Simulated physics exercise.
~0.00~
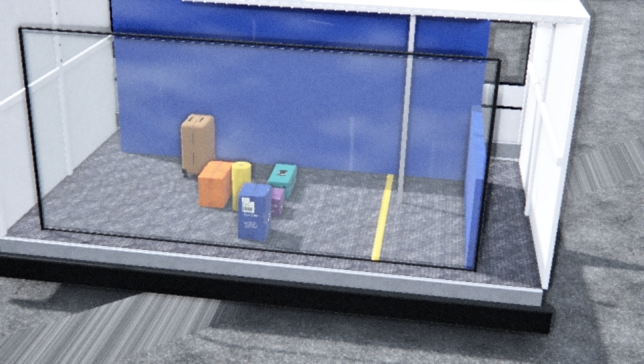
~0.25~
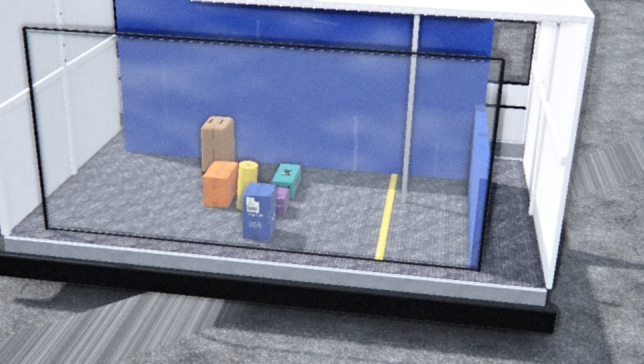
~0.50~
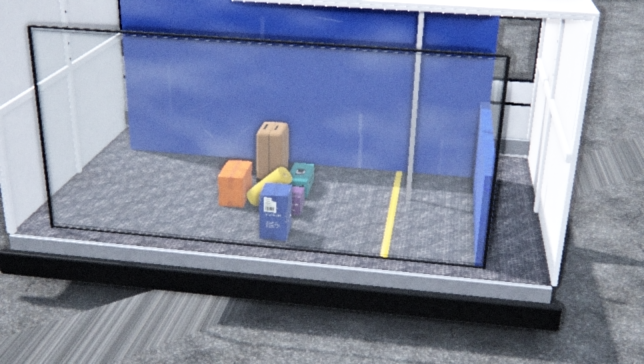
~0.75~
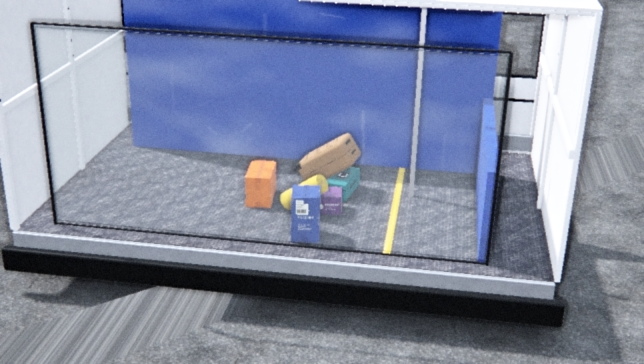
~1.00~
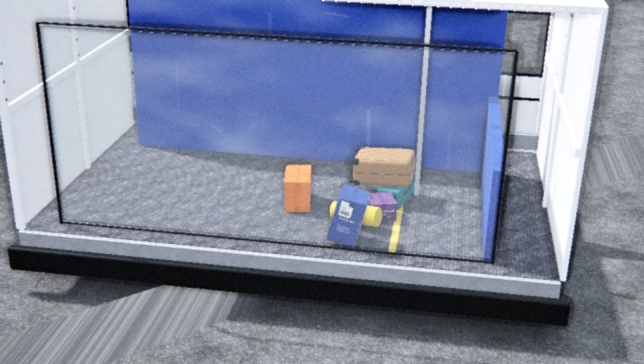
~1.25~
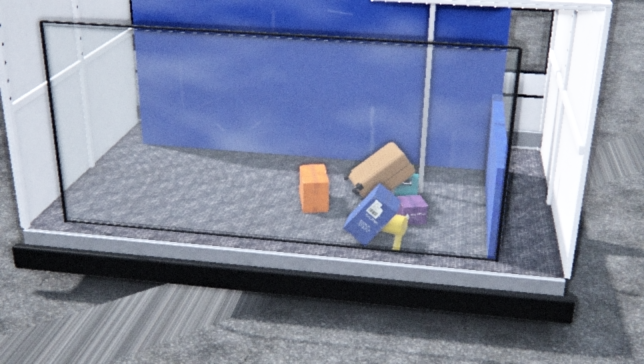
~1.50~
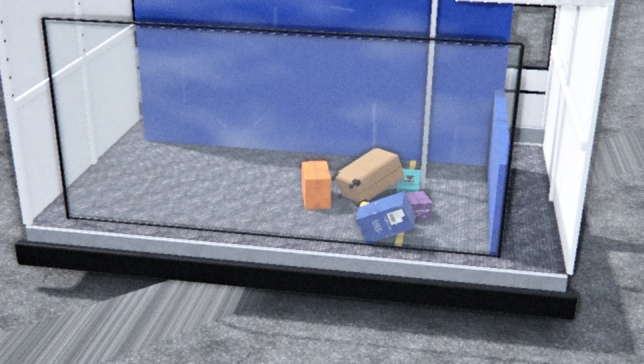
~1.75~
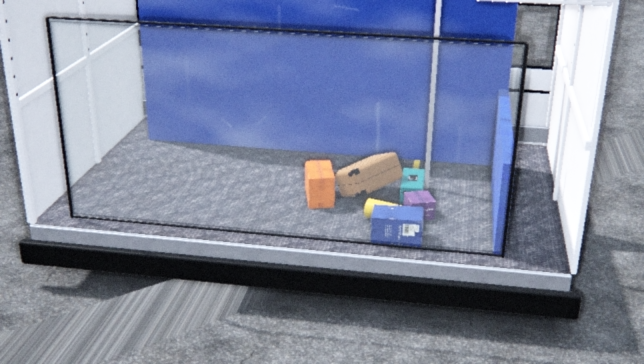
To begin with, a brown wheeled case, an orange carton, a yellow roll, a blue pack, a teal toolbox and a purple carton stand grouped on the grey floor of a walled bay, left of a yellow line. The load slides right, and the yellow roll leans over. The brown case tips as the group nears the line and lands on its side, while the blue pack tilts and topples near the front. Finally, the purple carton lies across the line, while the orange carton, blue pack and yellow roll rest short of it.
